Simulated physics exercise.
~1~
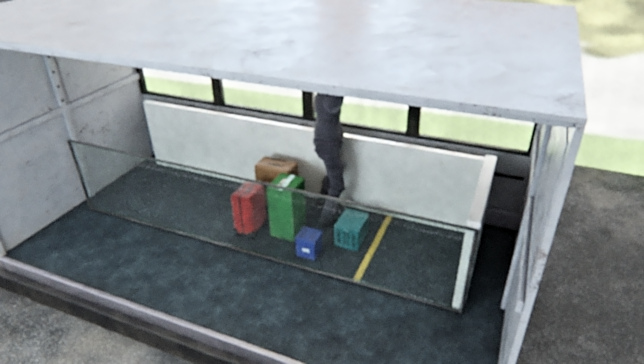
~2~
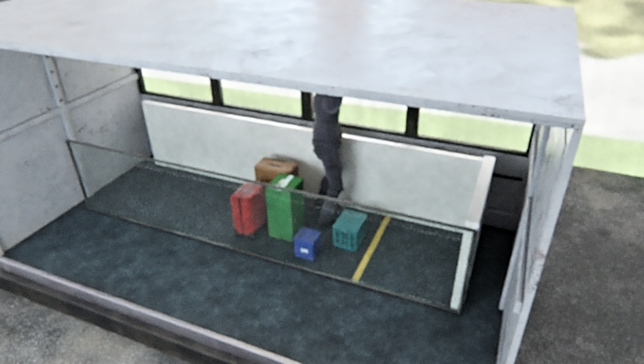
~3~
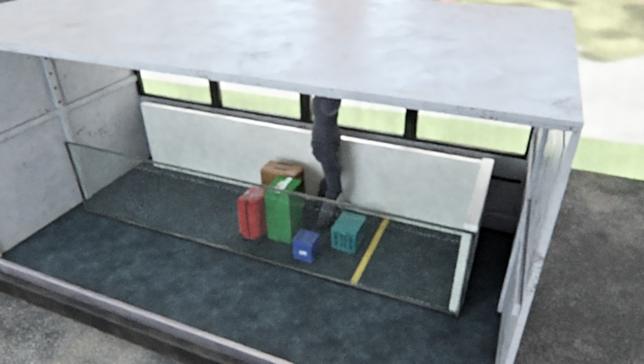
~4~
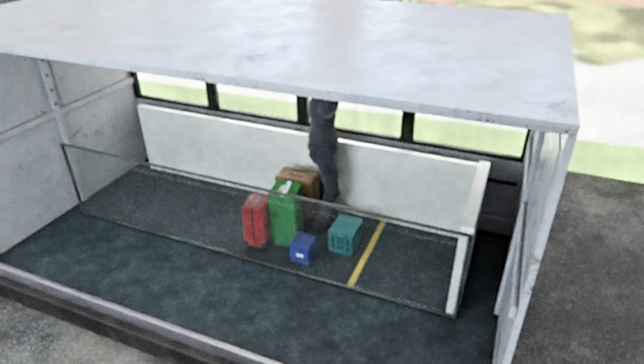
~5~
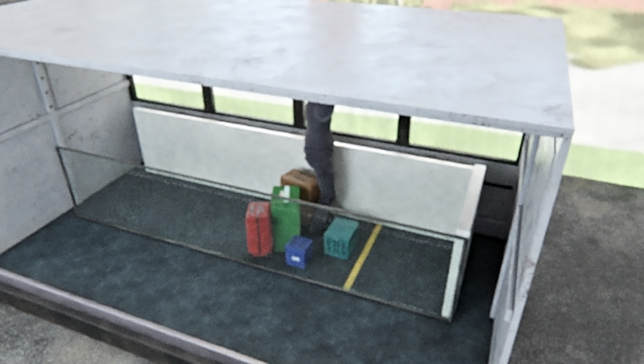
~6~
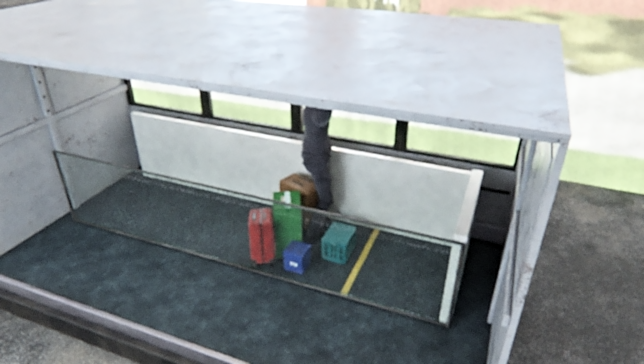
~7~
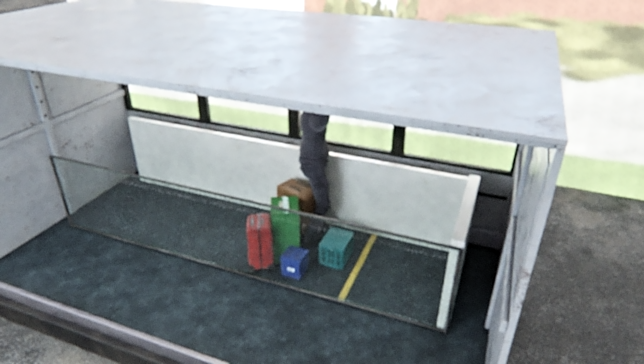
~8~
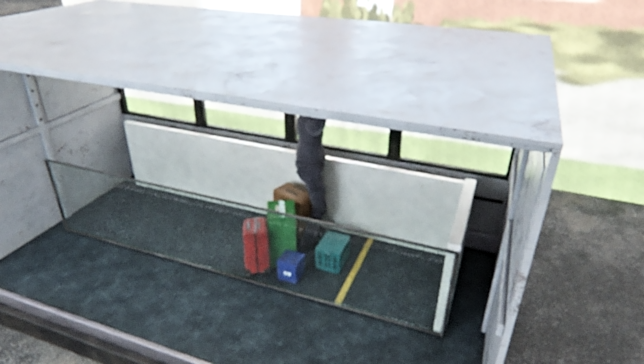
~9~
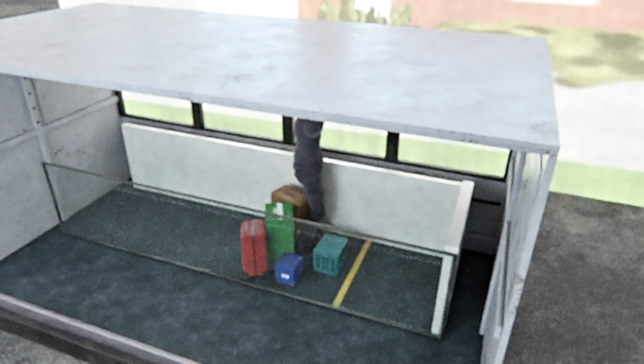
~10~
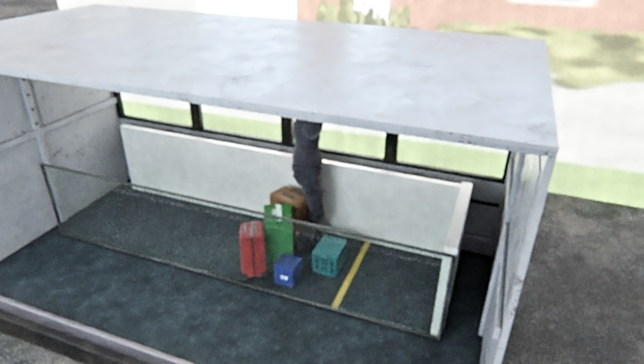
In an open bay, wheeled cases roll slightly right, and all luggage rests before the yellow line.
